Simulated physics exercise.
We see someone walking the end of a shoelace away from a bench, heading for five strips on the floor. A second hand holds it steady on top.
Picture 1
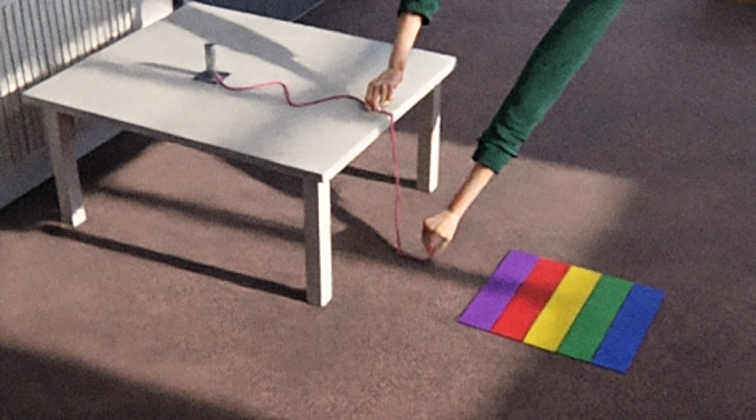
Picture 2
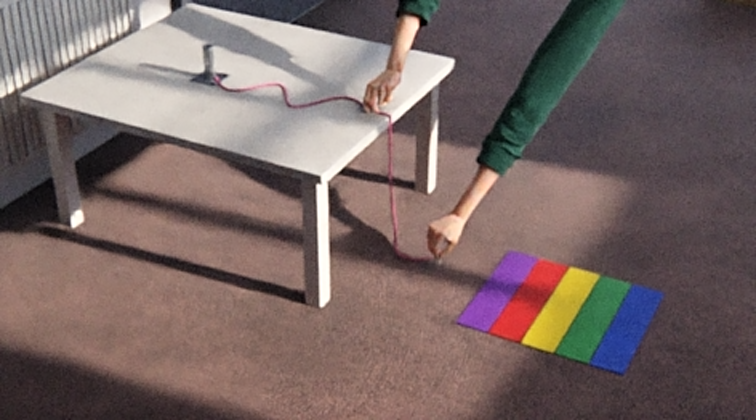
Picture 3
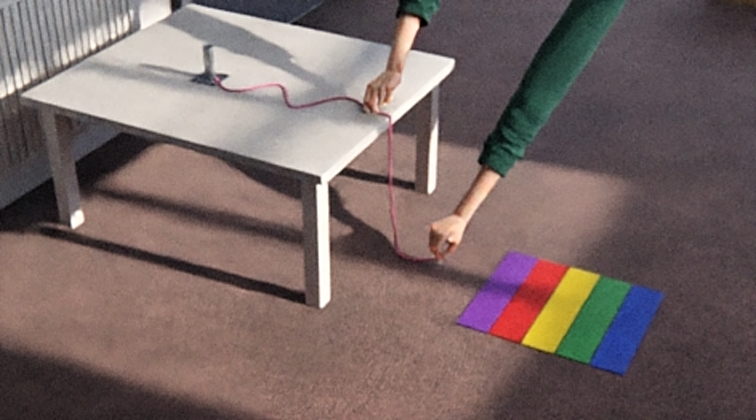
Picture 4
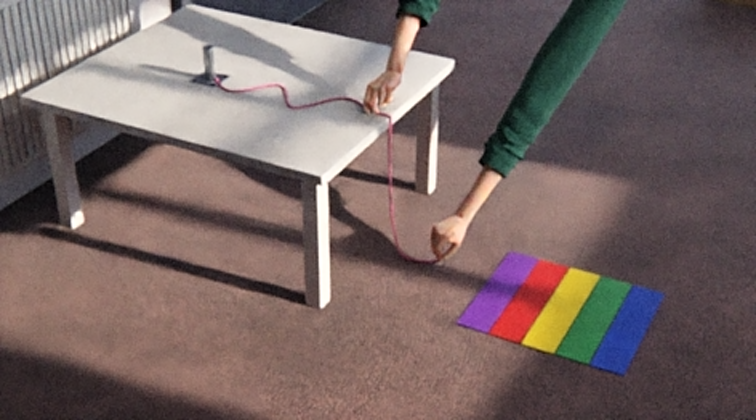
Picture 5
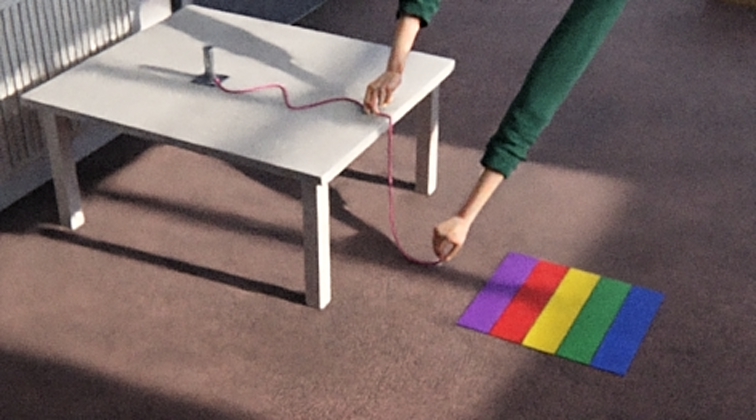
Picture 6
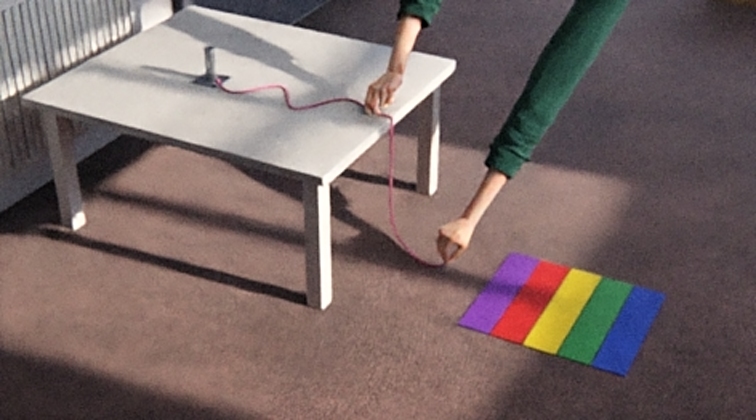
Shoelace end held low in one hand shifting slightly right near five coloured strips, another hand resting on the white bench.
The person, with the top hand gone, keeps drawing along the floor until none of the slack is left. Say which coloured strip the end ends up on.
It ends up on the green strip.
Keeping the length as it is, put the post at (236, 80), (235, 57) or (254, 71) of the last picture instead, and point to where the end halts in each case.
(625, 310), (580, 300) and (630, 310), roughly.
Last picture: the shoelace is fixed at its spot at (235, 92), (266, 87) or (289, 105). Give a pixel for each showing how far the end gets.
In order of the tries: About (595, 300), then (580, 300), then (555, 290).
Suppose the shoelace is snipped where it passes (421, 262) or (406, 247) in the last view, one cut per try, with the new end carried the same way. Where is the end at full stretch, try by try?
About (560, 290) and (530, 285).
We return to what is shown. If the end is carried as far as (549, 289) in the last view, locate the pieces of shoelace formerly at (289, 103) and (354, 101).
(326, 105) for the first, (391, 129) for the second.
Early on, end near (549, 289); over red.
Midway, end near (582, 298); over yellow.
At the end of the slack, end near (600, 304); over green. The end stops over the green strip.
